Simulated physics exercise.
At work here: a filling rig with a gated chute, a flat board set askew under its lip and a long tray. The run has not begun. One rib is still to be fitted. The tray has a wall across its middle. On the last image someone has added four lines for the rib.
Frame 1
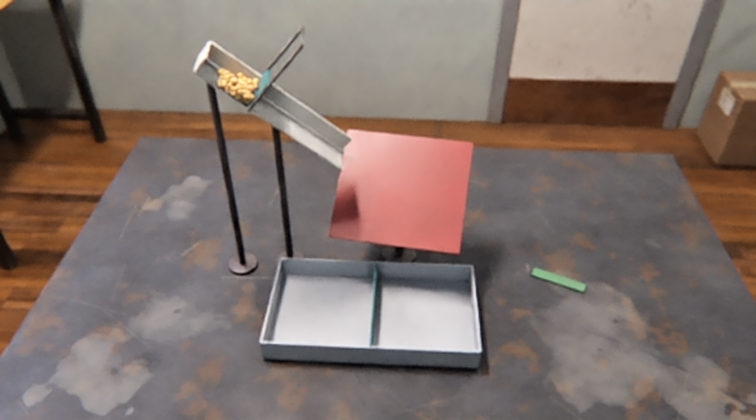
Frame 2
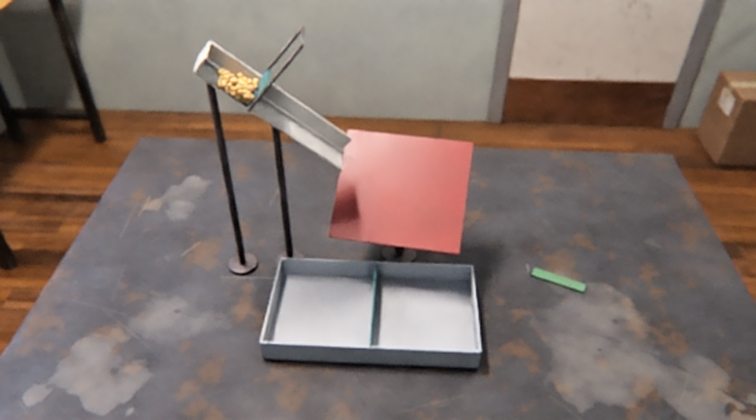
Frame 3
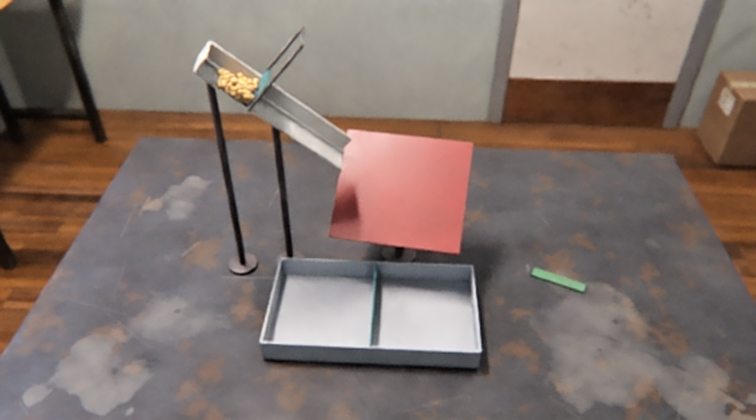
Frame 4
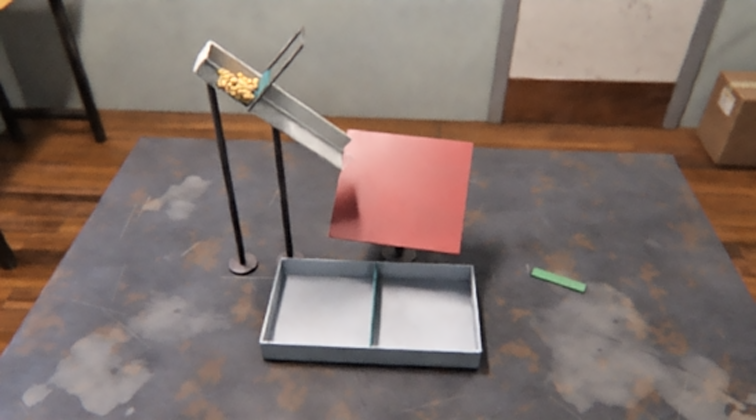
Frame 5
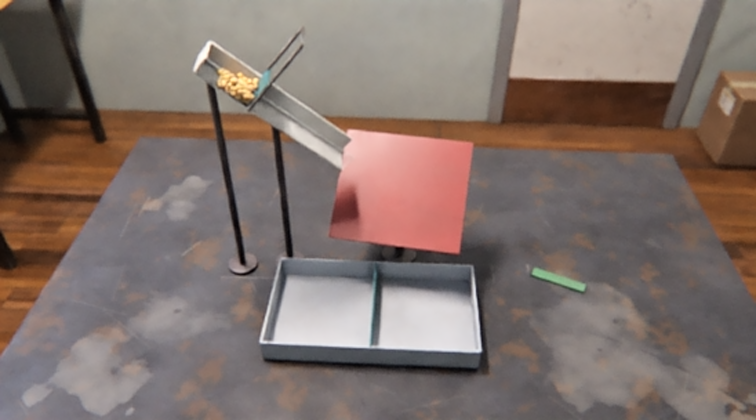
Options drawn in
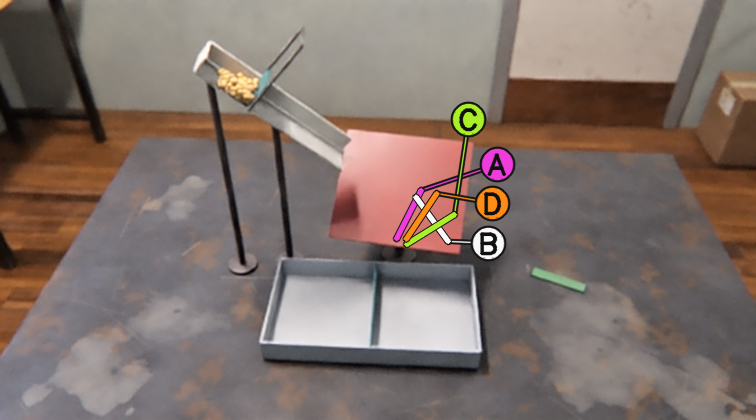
Filling rig with dried chickpeas behind a shut chute gate, standing motionless above a tilted red board and an empty divided tray.
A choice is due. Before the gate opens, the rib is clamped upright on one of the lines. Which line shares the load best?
Line A.
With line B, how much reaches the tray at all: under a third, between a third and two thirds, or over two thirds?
Over two thirds.
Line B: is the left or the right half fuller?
More lands on the right.
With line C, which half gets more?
Right.
On the marked copy, line A from (421, 190) to (396, 238); line B from (415, 197) to (448, 241); line C from (454, 214) to (406, 244); line D from (436, 193) to (406, 239).
If A is chosen, of what is caught, close to half in the left half, close to half in the right.
If B is chosen, of what is caught, a small share in the left half, the bulk in the right.
If C is chosen, of what is caught, a small share in the left half, the bulk in the right.
If D is chosen, of what is caught, close to a quarter in the left half, the bulk in the right.
